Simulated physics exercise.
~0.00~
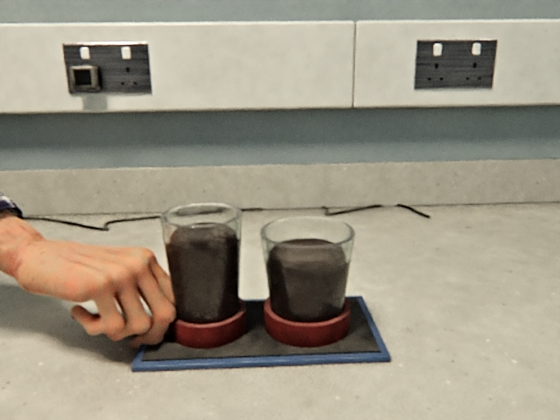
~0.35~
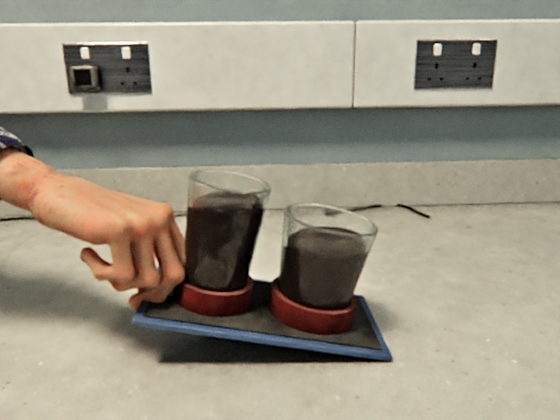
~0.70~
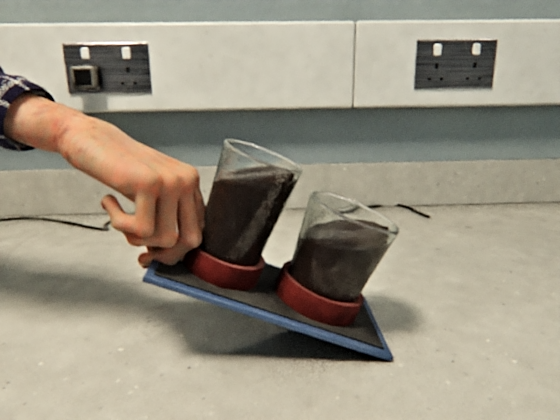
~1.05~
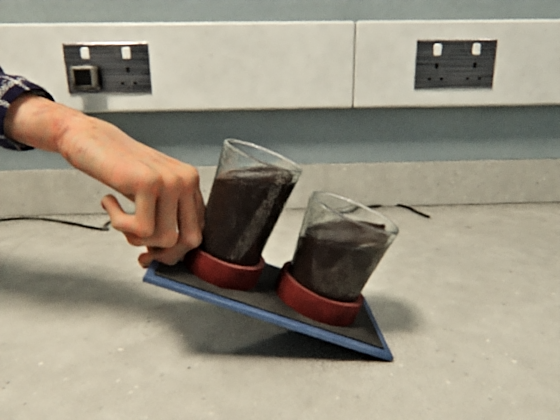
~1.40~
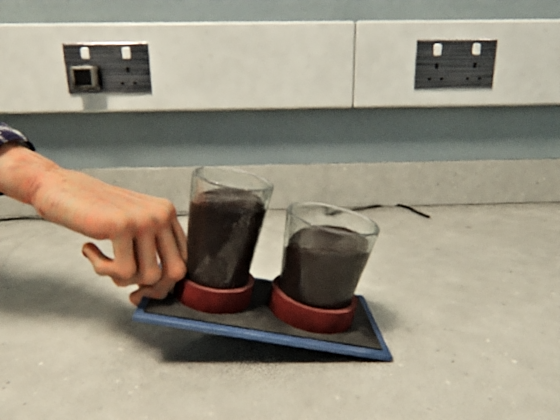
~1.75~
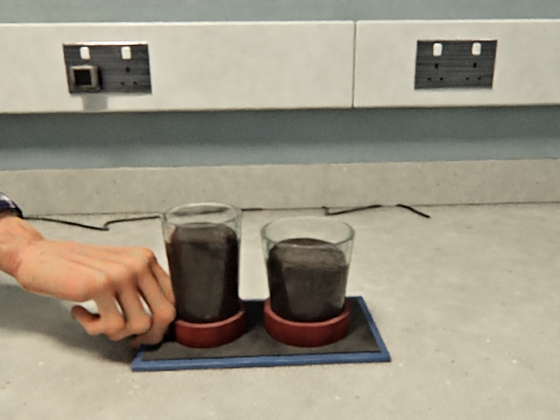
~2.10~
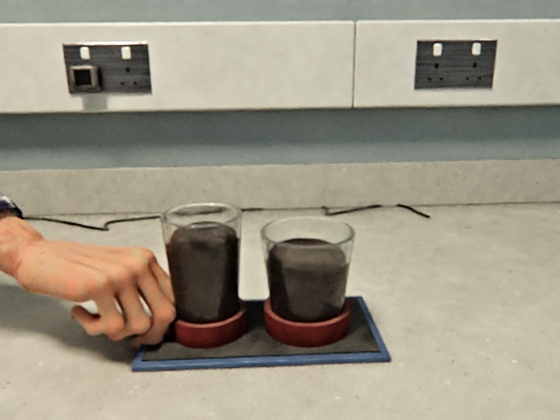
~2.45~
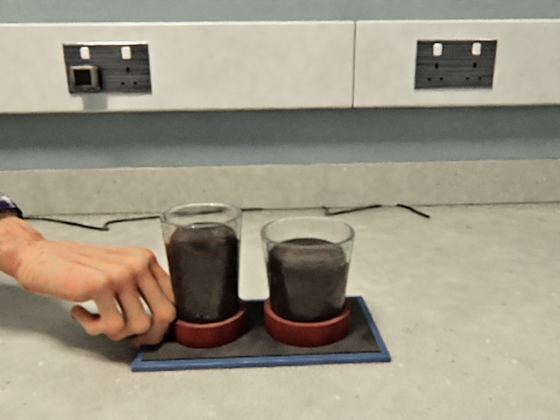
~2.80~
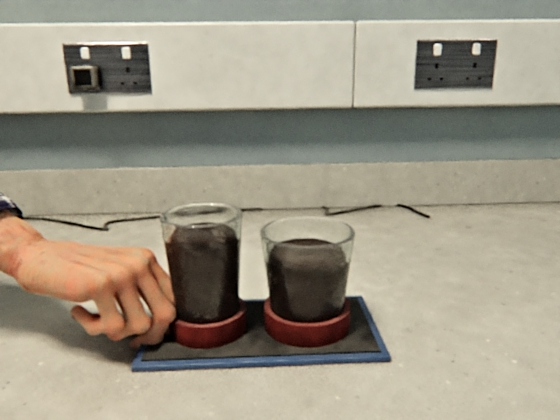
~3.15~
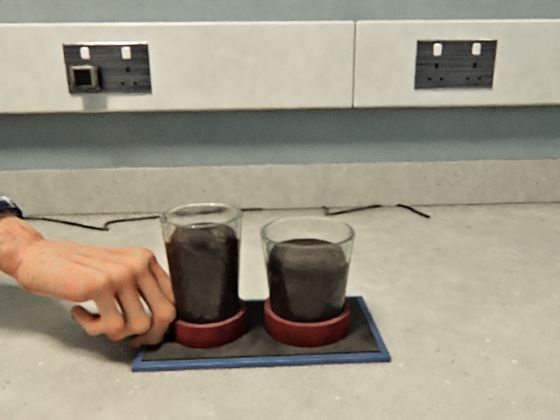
Two glasses of dark liquid tilt as a hand lifts their tray's left end, then lowers it unspilled.
